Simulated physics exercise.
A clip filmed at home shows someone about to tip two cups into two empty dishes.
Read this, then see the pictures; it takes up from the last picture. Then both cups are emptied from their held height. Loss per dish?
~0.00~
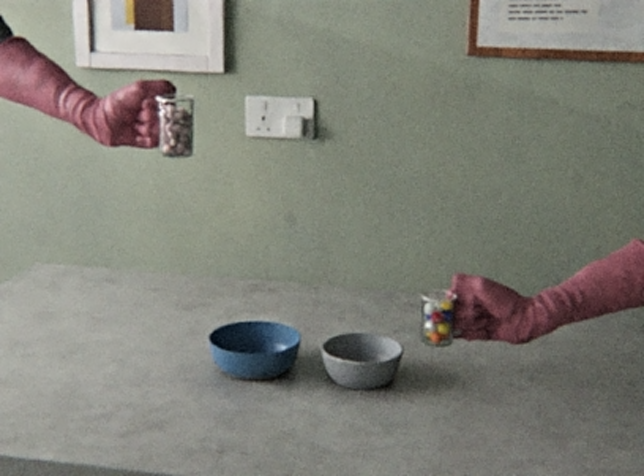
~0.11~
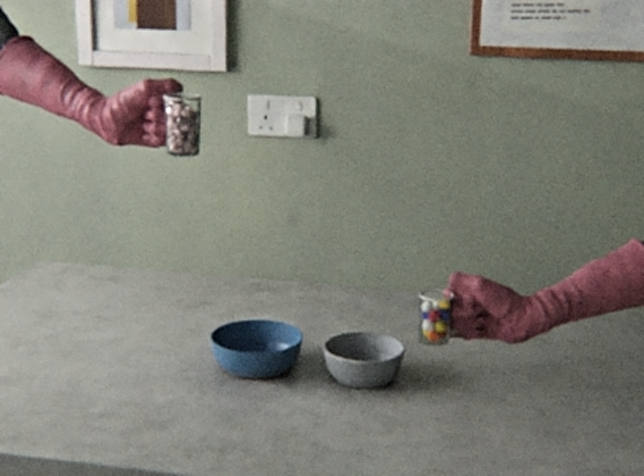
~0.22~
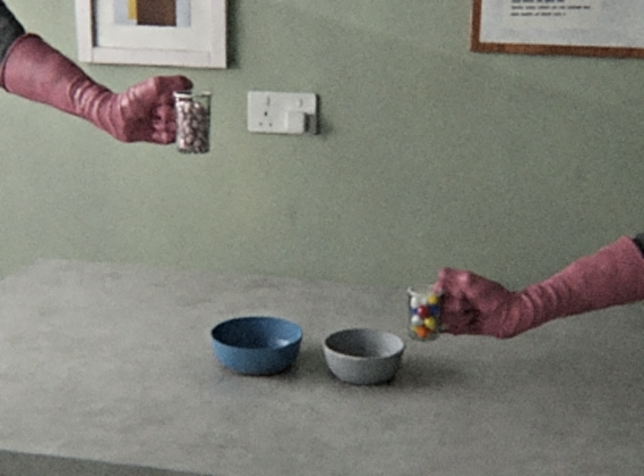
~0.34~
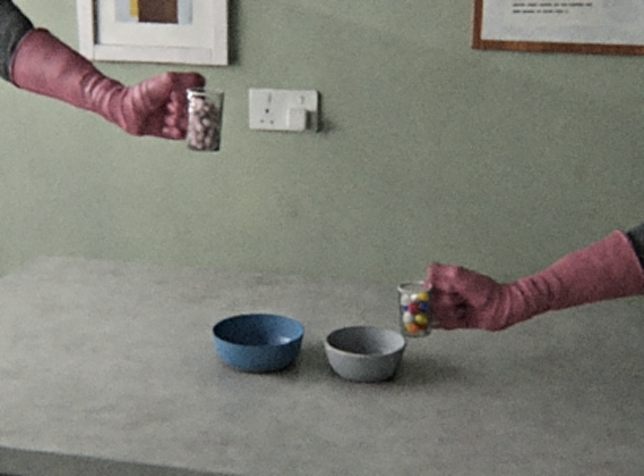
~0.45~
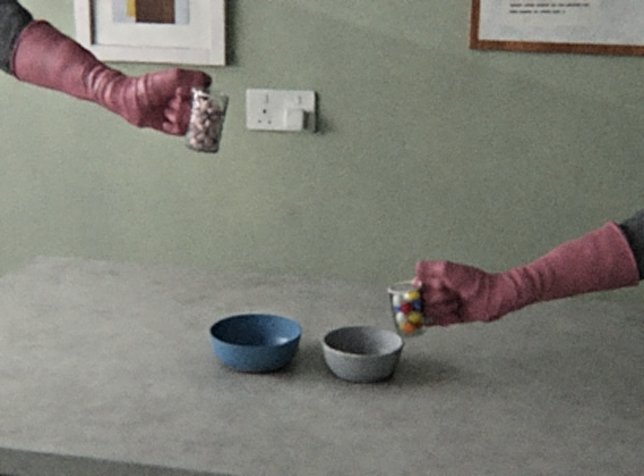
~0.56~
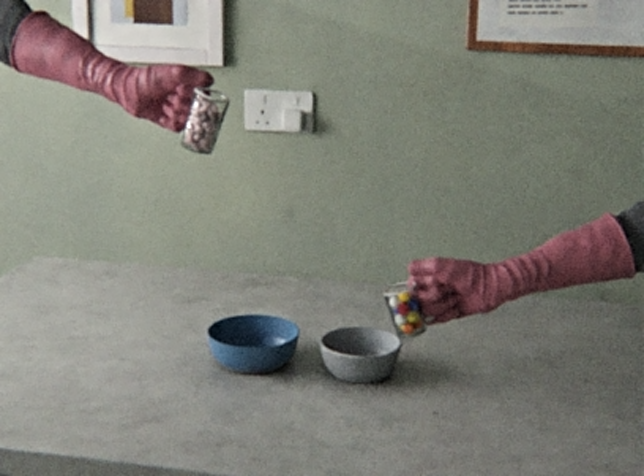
Left dish: Some loss; right: No loss.
After 1.05 s, left, all still in the cup; right, all still in the cup.
After 1.57 s, left, nearly all still in the cup, a stray few in the air; right, nearly all still in the cup, a small part in the air.
After 2.19 s, left, about two thirds in the dish, a small part outside the dish, about a third in the air; right, all in the dish.
By the end (3.2 s), left, most in the dish, a small part outside the dish; right, all in the dish, none outside the dish.
